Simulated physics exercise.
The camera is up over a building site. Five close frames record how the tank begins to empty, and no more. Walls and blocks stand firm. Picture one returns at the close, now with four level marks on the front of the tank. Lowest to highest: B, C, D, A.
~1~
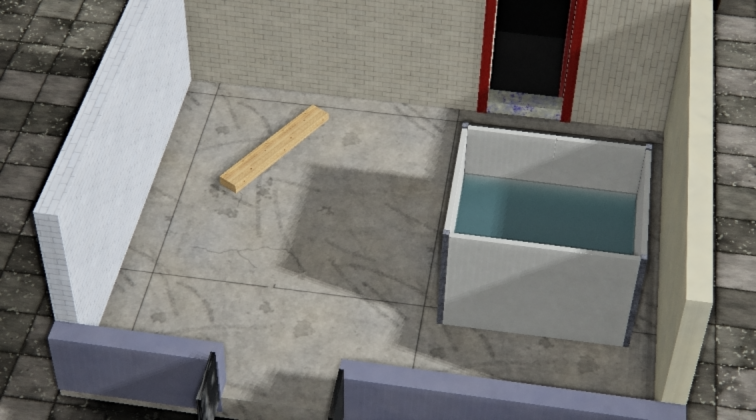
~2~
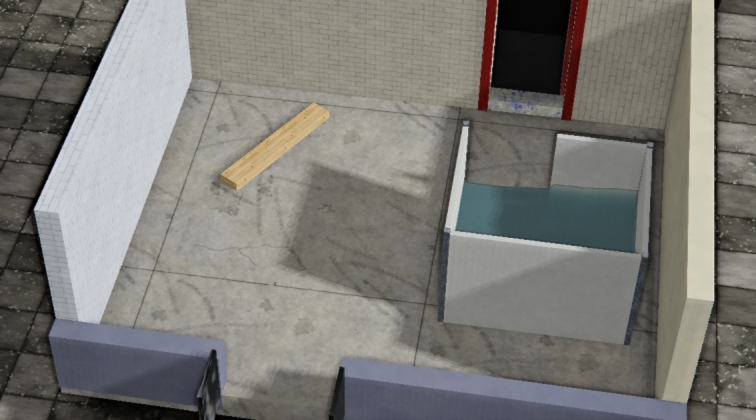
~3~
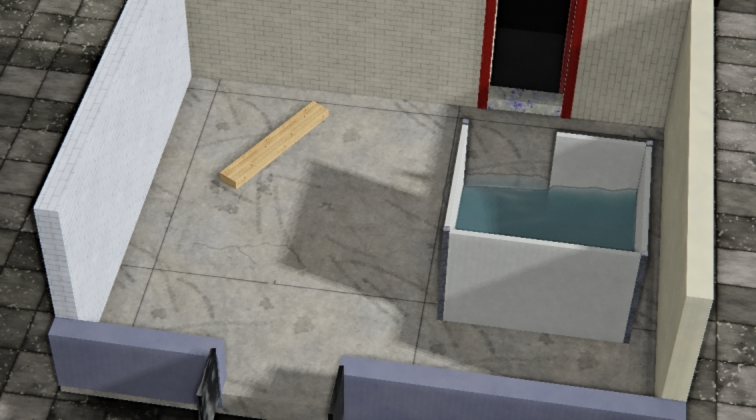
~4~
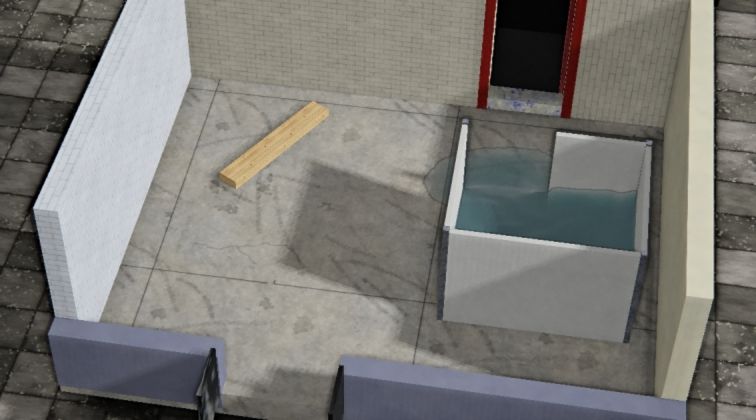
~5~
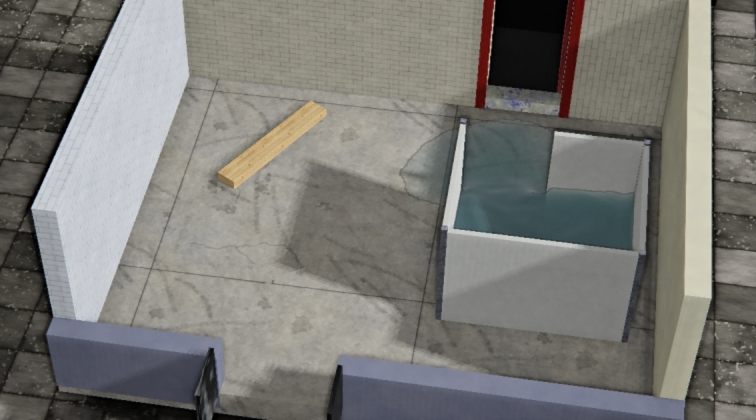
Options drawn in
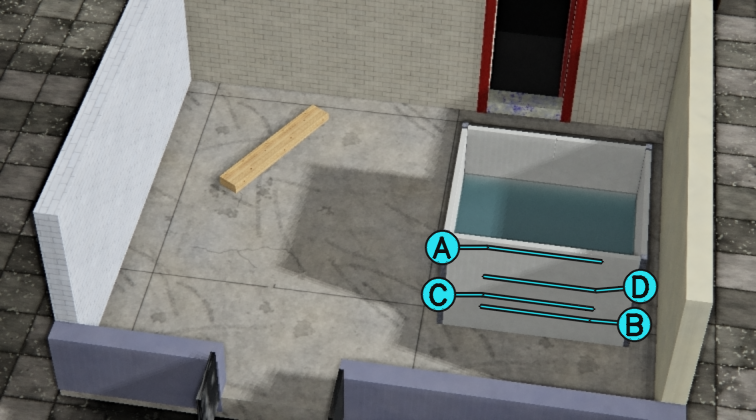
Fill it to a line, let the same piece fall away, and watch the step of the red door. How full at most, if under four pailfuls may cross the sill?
That is mark B.
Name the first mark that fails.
Mark C.
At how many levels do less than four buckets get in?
One.
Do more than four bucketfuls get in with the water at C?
Yes, it does.
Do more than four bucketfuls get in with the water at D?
Yes, that goes wrong.
On the marked copy, A at (543, 254); B at (535, 313); C at (537, 301); D at (539, 283); from the bottom up B, C, D, A.
With A, dozens of bucketfuls pour in.
With B, a bucket or two gets in.
With C, about 10 bucketfuls get in.
With D, dozens of bucketfuls pour in.
